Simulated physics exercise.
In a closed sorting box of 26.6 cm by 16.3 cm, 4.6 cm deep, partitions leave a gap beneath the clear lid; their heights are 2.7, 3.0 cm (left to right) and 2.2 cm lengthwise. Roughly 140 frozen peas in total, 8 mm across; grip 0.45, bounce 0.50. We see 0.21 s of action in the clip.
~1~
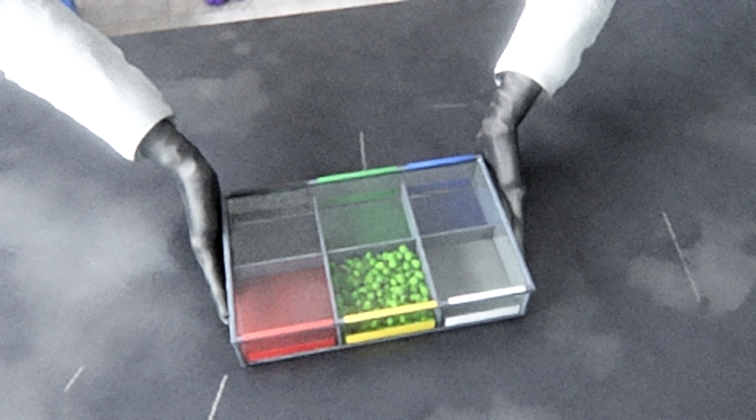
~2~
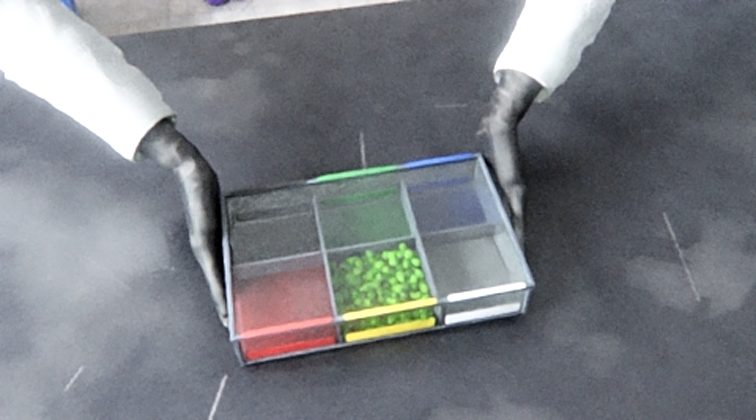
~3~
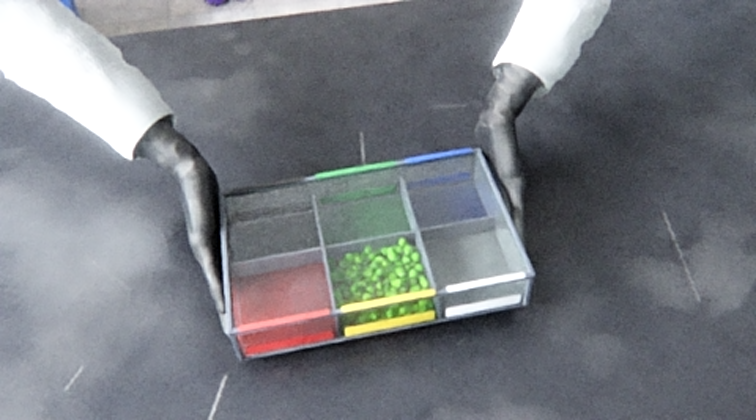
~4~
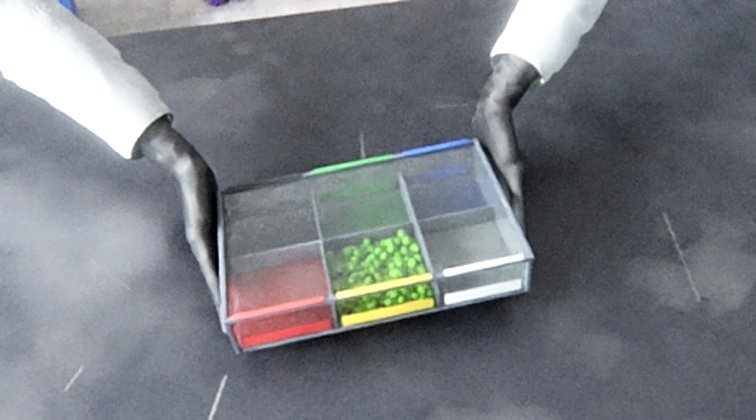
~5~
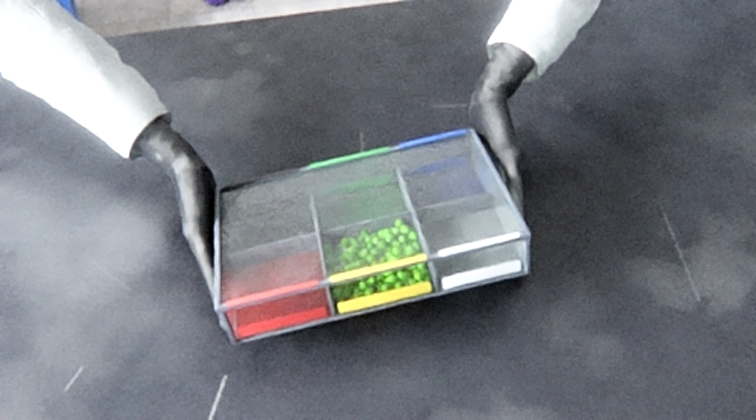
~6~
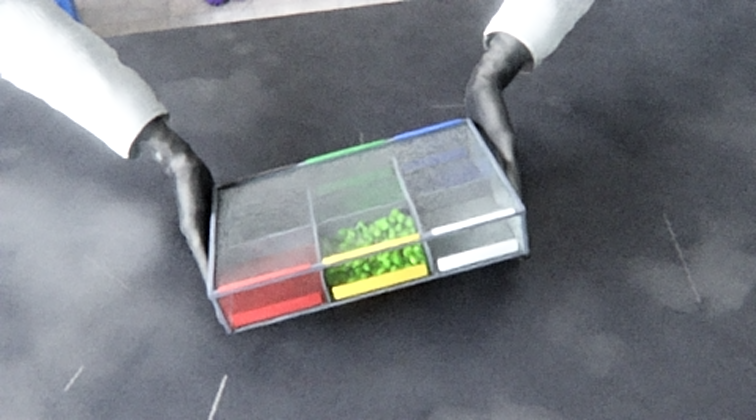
Dark hands in white sleeves slowly tilting a clear six-compartment box, raising its far side while green peas stay in the yellow-marked section.
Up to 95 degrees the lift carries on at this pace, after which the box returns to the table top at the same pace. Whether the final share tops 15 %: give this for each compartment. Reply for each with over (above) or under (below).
Red compartment - under, blue compartment - under, green compartment - over, yellow compartment - under, white compartment - under, black compartment - over.
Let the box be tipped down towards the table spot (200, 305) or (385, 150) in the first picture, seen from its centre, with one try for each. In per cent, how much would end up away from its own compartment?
Near 70 and 95 percent, in that order.
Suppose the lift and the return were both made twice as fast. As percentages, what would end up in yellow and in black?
In that case yellow would keep 5 % and black would keep 55 %.
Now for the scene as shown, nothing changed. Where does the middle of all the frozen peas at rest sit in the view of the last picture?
About (286, 228).
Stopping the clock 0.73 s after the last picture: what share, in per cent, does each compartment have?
Red 0 %, blue 0 %, green 20 %, yellow 65 %, white 0 %, black 15 %.
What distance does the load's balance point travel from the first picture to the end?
I'd put the distance at roughly 12.0 cm.
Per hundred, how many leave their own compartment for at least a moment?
I'd put it at some 95 percent of the pieces.
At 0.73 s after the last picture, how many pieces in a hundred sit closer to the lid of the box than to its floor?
About 80 per cent.
Then, 0.73 s after the last picture, tilt 95 degrees; green 20 %, yellow 65 %, black 15 %.
Then, 1.21 s after the last picture, tilt 42 degrees; green 30 %, yellow 5 %, black 65 %.
Then, 1.78 s after the last picture, tilt 0 degrees; green 30 %, yellow 5 %, black 65 %.
In the end, red 0 %, blue 0 %, green 30 %, yellow 5 %, white 0 %, black 65 %.
